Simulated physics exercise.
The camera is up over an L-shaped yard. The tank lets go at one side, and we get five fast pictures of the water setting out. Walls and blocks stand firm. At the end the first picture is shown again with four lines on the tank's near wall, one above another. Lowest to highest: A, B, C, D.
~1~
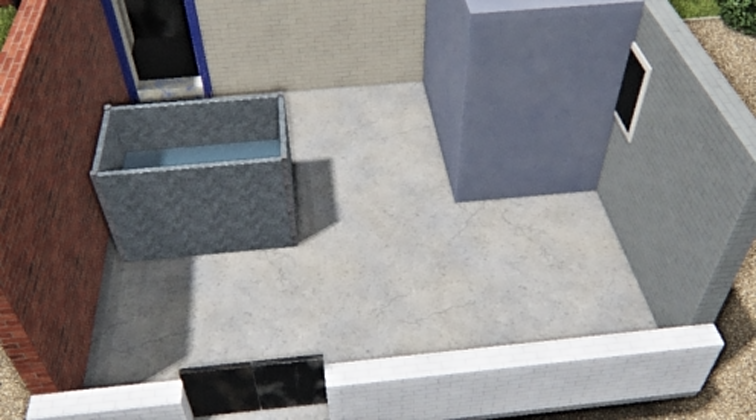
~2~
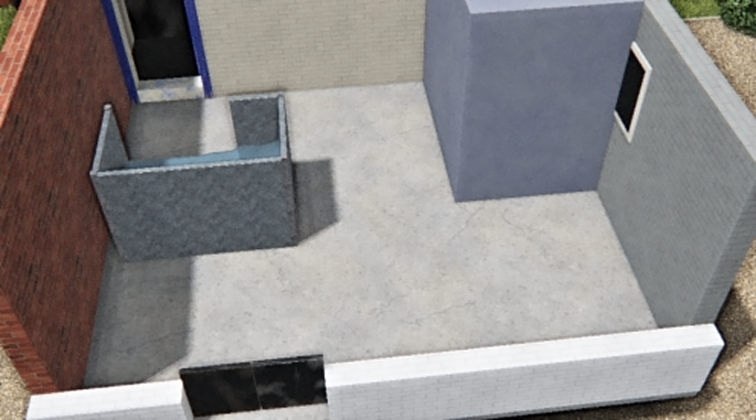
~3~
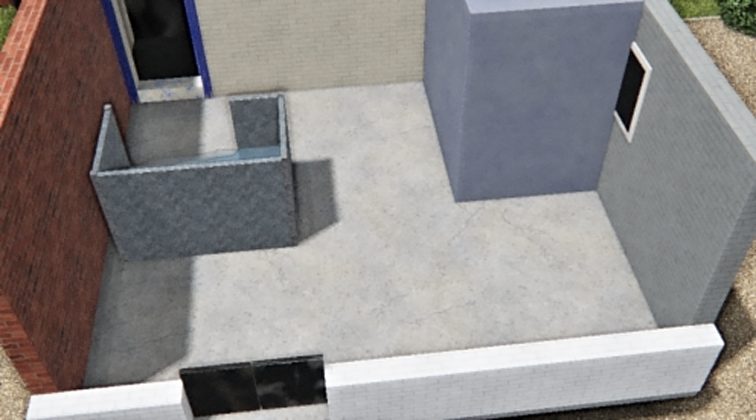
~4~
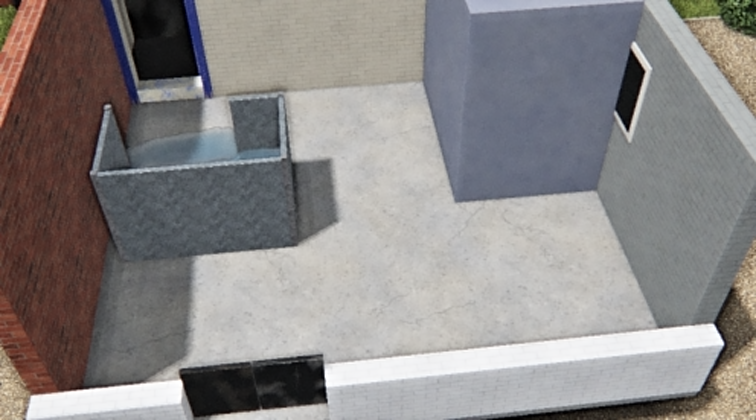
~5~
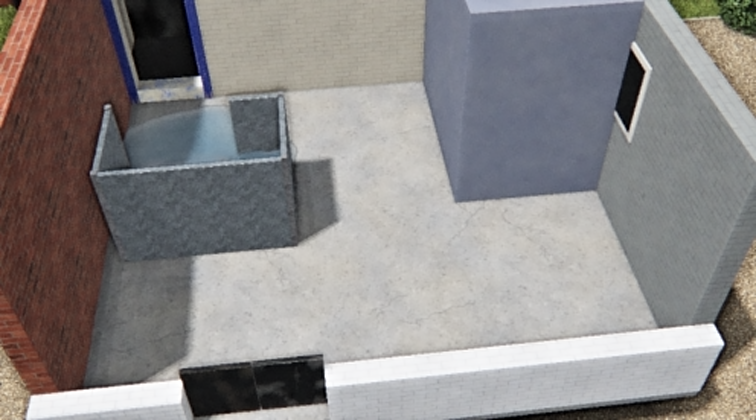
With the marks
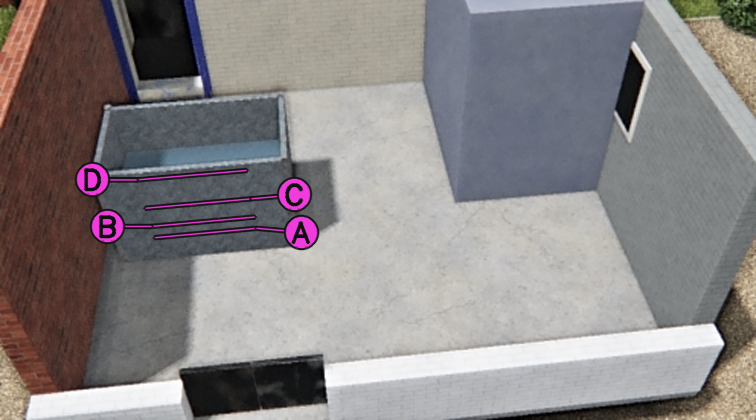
The far wall of a grey stone tank mostly vanished, leaving an open gap, and the water inside slid out through it, spreading in a thin, pale sheet over the ground toward the blue-framed doorway.
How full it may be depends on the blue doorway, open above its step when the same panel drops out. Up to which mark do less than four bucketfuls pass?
Line A just does it.
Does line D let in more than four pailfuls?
Yes, it does.
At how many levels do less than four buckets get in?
One.
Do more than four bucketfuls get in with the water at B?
Yes.
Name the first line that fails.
B.
On the marked copy, A at (206, 232); B at (203, 221); C at (198, 203); D at (191, 175); from the bottom up A, B, C, D.
Choosing A, a bucket or two gets in.
Choosing B, about 9 bucketfuls get in.
Choosing C, dozens of bucketfuls pour in.
Choosing D, dozens of bucketfuls pour in.
